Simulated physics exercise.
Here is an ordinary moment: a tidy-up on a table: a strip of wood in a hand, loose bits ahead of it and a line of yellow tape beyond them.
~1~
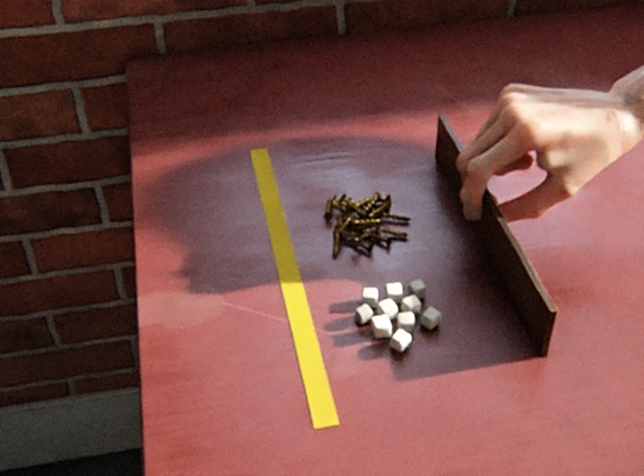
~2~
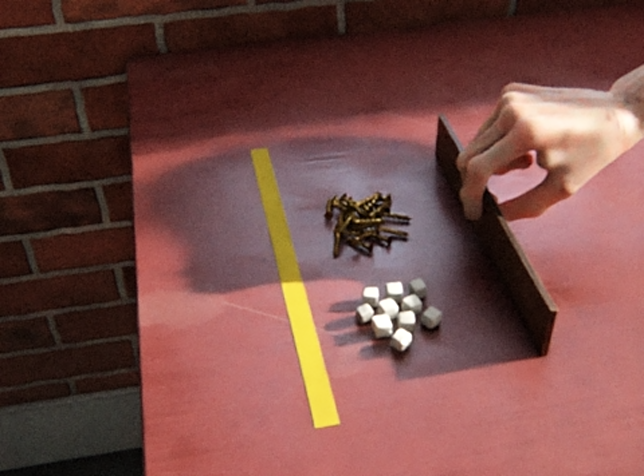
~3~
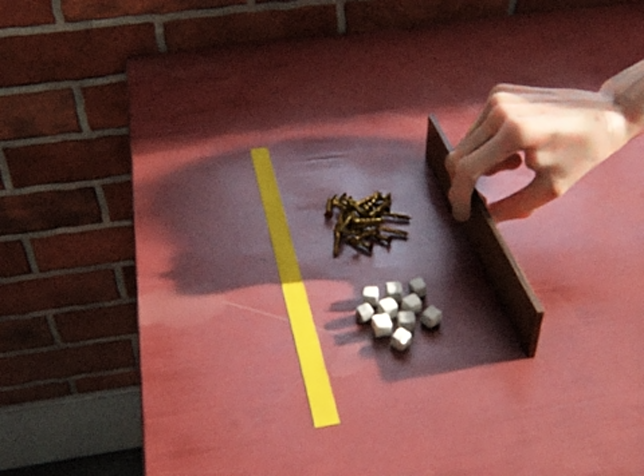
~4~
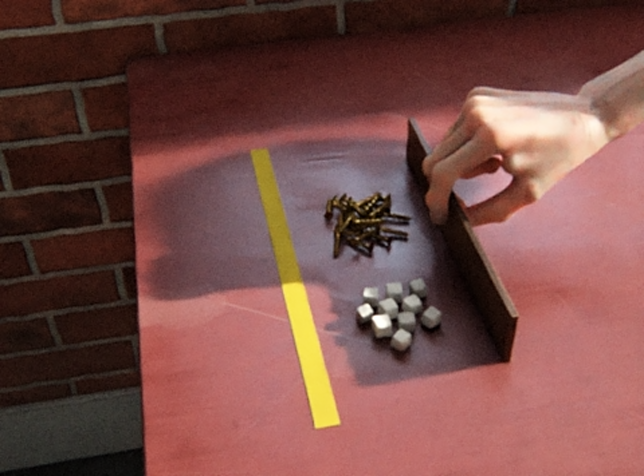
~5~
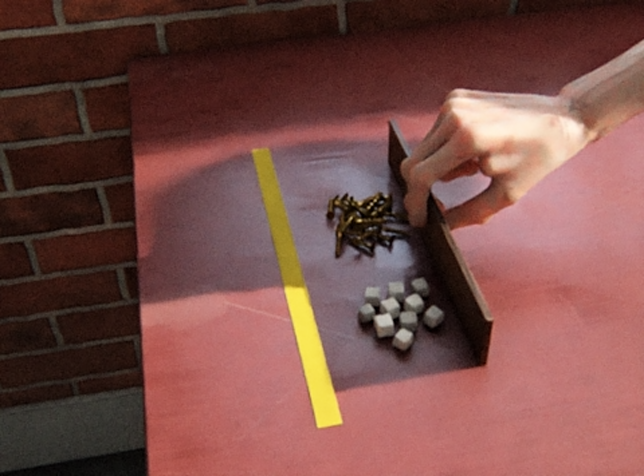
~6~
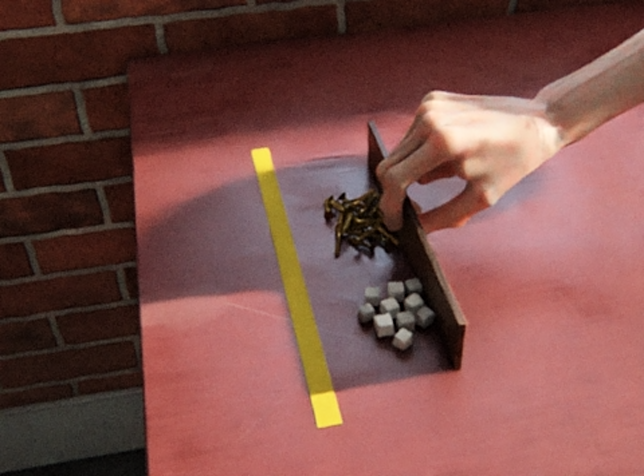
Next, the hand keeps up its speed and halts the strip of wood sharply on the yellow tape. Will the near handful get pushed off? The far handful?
Result: The near handful will not lose anything to the drop; the far handful will not lose anything to the drop.
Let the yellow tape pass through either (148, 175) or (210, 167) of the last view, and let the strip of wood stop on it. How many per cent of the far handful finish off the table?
Share off the table is 100 per cent for the first position and 0 per cent for the second.
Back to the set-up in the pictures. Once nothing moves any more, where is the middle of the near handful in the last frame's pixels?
Resting middle: Approx. (267, 327).
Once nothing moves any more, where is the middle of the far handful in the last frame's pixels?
Looks to me like it ends up close to (250, 231).
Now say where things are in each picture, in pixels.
Strip of wood at (539, 314), at rest; yellow tape at (261, 161), well back from the edge; edge at (135, 293); near handful at (387, 310), a few sugar cubes; far handful at (353, 216), a few brass screws, in the first frame.
Strip of wood at (539, 314), at rest; far handful at (354, 215), in the second frame.
Strip of wood at (527, 315); near handful at (388, 309), in the third frame.
Strip of wood at (502, 319); far handful at (354, 215), in the fourth frame.
Strip of wood at (478, 323); near handful at (390, 309), in the fifth frame.
Strip of wood at (452, 327); yellow tape at (263, 160); edge at (137, 293); near handful at (390, 309); far handful at (353, 215), a small part pushed along, in the sixth frame.
Then, 0.37 s past the last view, strip of wood still moving, near (340, 218); near handful all on the table, its front near (318, 336); far handful all on the table, its front near (289, 211).
Then, 0.76 s past the last view, strip of wood stopped at the yellow tape; near handful all on the table, its front near (249, 347); far handful all on the table, its front near (229, 256).
Then, 1.04 s past the last view, strip of wood stopped at the yellow tape; near handful all on the table, its front near (249, 347); far handful all on the table, its front near (220, 267).
Finally, strip of wood stopped at the yellow tape; near handful all on the table, its front near (249, 347); far handful all on the table, its front near (220, 267).
